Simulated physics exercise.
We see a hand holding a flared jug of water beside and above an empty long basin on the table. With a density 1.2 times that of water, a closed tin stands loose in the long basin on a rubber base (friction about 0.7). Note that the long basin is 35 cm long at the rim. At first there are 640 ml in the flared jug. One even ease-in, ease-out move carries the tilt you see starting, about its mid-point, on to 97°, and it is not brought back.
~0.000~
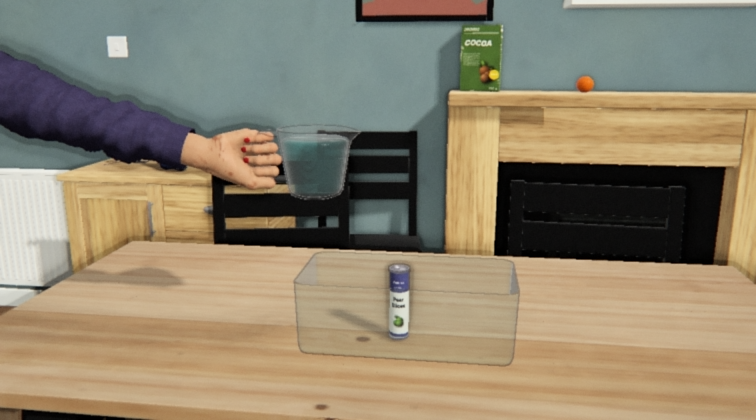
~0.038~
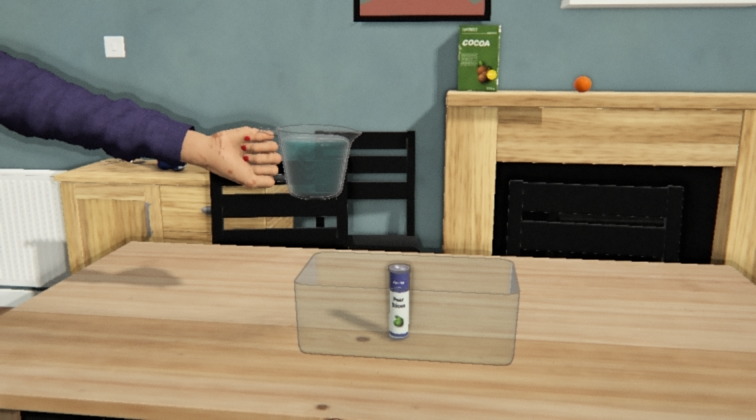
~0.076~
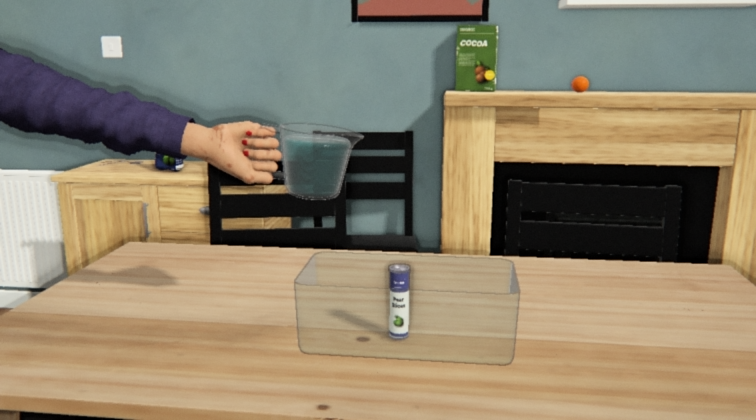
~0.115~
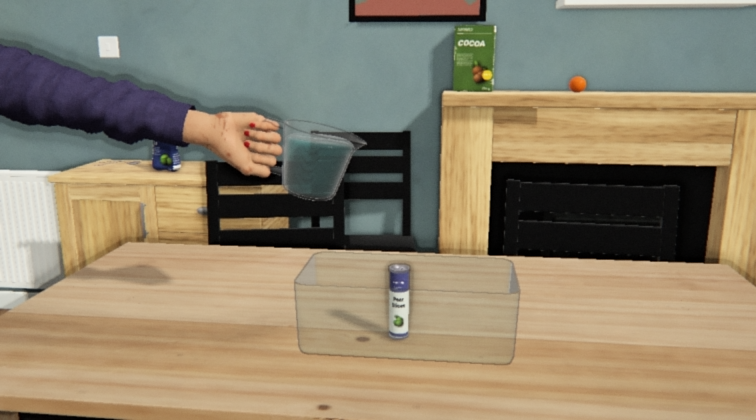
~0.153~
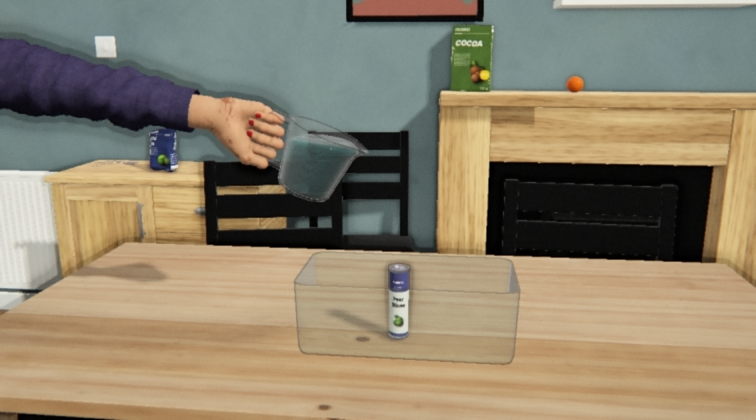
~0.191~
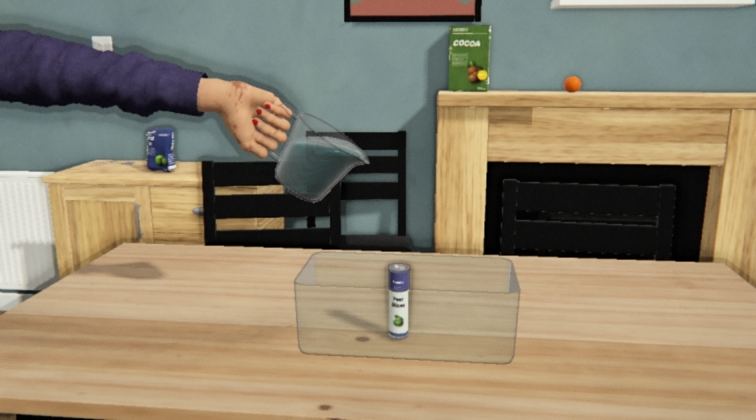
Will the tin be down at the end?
It is going to fail.
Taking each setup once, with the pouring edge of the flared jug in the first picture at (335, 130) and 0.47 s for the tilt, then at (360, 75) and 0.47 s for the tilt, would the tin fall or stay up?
In the first try it comes down; in the second it remains standing.
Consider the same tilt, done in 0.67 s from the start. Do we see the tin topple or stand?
The tin goes over.
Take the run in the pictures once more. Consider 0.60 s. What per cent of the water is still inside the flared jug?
I reckon near 10 per cent still sits there.
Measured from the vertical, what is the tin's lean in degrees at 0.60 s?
Some 0°.
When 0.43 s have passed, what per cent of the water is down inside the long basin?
Estimate - around 14 in a hundred parts.
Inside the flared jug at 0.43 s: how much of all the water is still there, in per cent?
Close to 42 percent of the liquid remains at that time.
By 0.43 s the tilt is 95° and 42 per cent is still to pour; the tin stands where it began.
By 0.60 s the tilt is 97° and 10 per cent is still to pour; the tin stands 1 cm from where it began.
By 0.77 s the tilt is 97° and 2 per cent is still to pour; the tin leans 12°.
By 0.97 s the tilt is 97° and 0 per cent is still to pour; the tin lies on its side.
At rest the tin lies on its side.
